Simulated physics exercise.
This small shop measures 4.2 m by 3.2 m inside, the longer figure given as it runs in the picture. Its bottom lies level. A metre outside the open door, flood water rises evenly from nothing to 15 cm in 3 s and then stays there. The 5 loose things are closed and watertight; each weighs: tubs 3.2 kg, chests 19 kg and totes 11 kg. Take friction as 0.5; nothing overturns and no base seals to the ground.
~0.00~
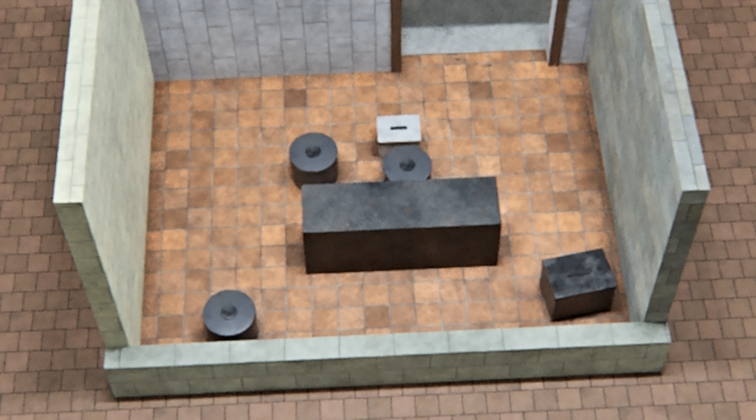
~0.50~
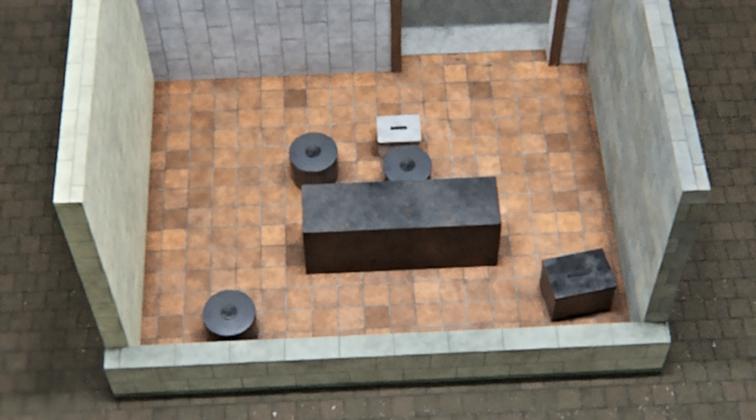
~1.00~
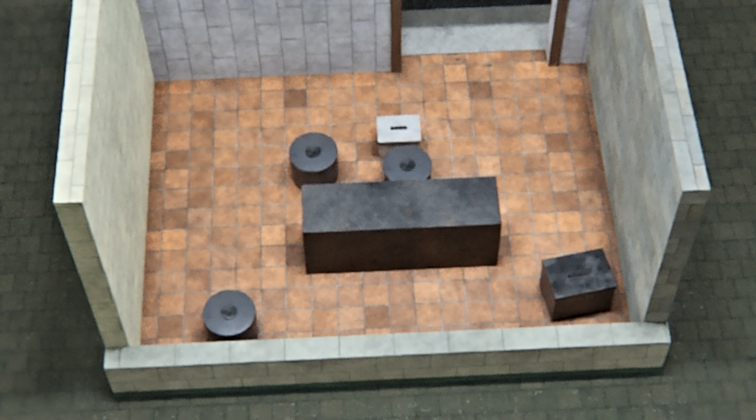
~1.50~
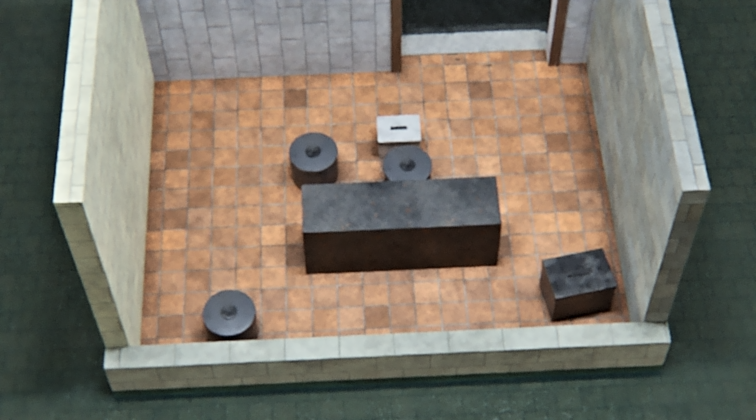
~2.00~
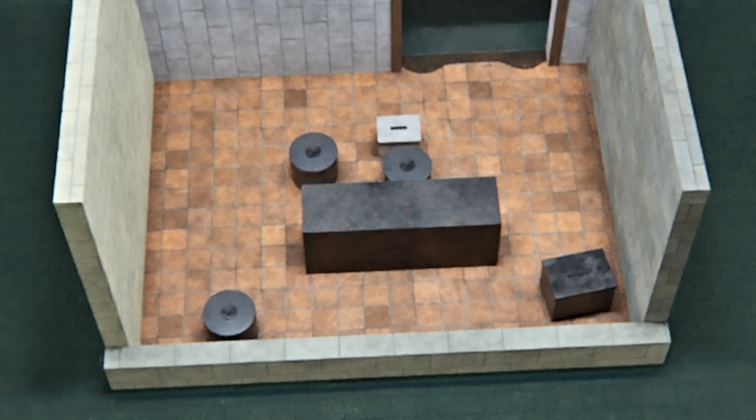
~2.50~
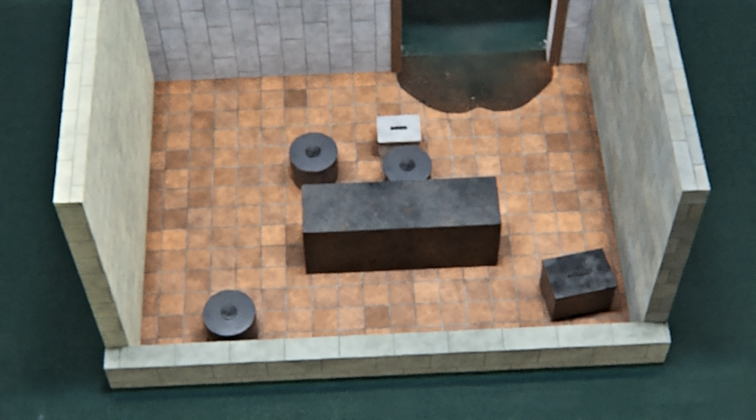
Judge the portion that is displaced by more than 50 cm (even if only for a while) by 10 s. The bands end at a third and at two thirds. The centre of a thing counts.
It is two thirds or above.
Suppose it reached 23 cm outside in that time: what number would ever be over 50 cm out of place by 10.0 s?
Then 5.
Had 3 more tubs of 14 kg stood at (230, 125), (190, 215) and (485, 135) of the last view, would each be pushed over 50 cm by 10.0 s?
In turn: Less, less, past it.
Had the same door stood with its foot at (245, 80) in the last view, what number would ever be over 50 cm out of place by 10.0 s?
Then 3.
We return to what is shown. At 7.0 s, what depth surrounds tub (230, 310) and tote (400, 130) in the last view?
About 0 and 5 cm.
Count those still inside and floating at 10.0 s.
At that moment 3.
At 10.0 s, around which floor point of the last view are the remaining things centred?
Near (270, 201).
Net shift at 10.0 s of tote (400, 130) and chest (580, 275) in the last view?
In that order: 10 cm, 200 cm.
After 3.5 s 0 of 5 are over 50 cm from their spots; 0 afloat.
After 4.5 s 0 of 5 are over 50 cm from their spots; 0 afloat.
After 7.0 s 3 of 5 are over 50 cm from their spots; 2 afloat.
After 10.0 s 4 of 5 are over 50 cm from their spots, and 4 have been at some point; 3 afloat.
